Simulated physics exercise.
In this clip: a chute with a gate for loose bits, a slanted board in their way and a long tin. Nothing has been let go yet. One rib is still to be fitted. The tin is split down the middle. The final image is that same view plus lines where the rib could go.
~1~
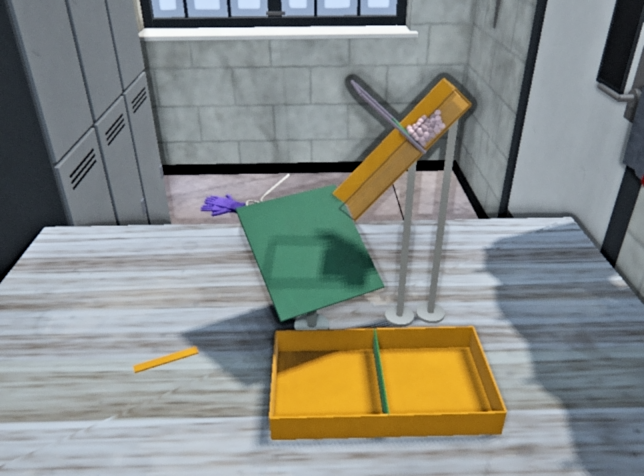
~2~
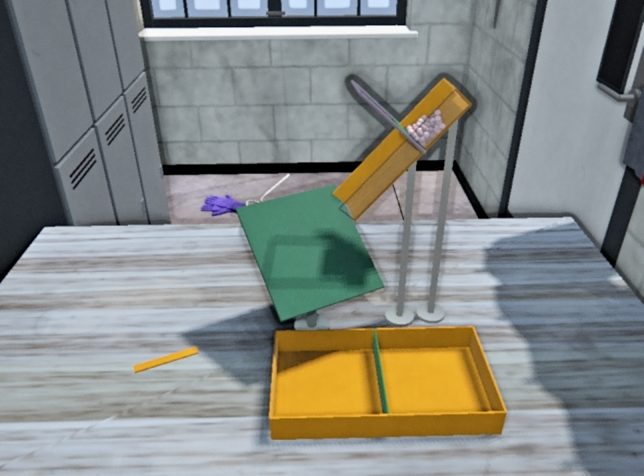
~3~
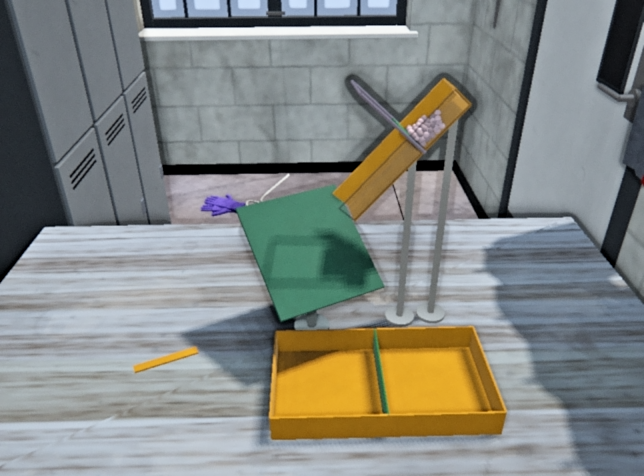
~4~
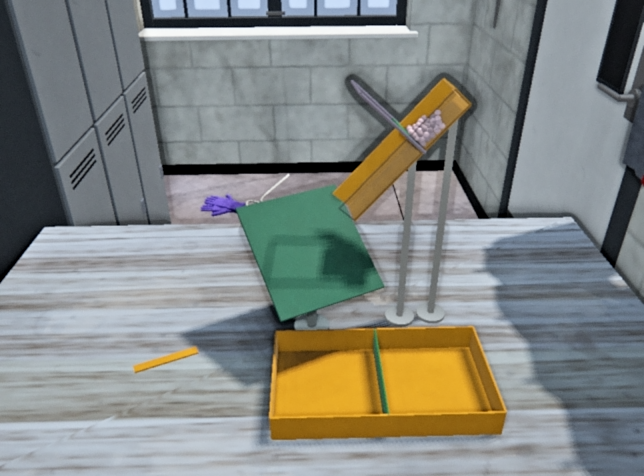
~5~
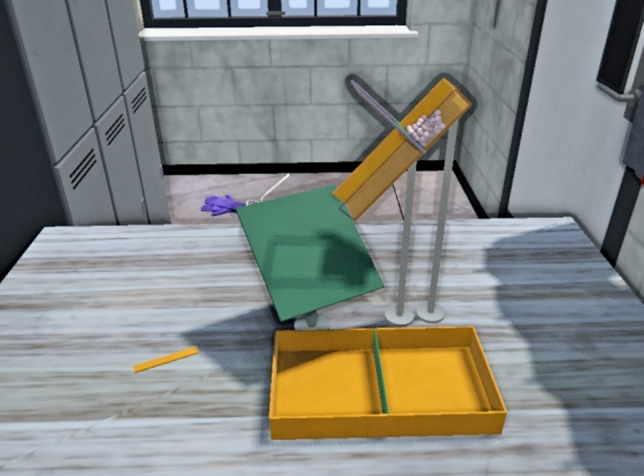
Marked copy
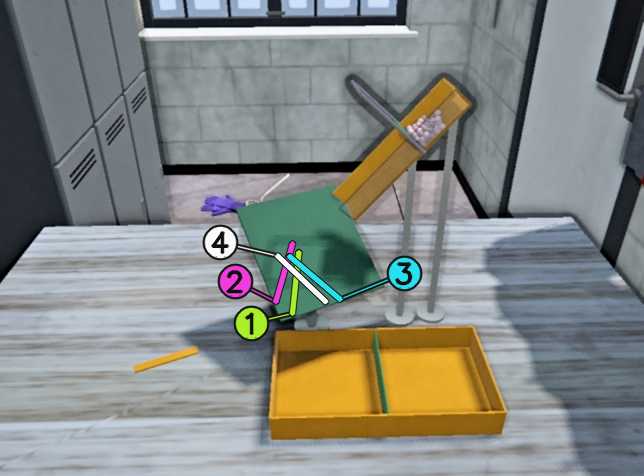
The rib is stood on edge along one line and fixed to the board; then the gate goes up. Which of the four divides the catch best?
3 beats the others.
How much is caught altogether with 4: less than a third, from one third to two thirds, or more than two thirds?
It is more than two thirds.
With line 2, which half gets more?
Left.
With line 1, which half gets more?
The left half.
On the marked copy, line 1 from (298, 252) to (292, 313); line 2 from (292, 243) to (275, 301); line 3 from (289, 256) to (340, 299); line 4 from (277, 256) to (325, 301).
If 1 is chosen, of what is caught, nearly all in the left half, a small part in the right.
If 2 is chosen, of what is caught, nearly all in the left half, a small part in the right.
If 3 is chosen, of what is caught, about half in the left half, about half in the right.
If 4 is chosen, of what is caught, most in the left half, a small part in the right.
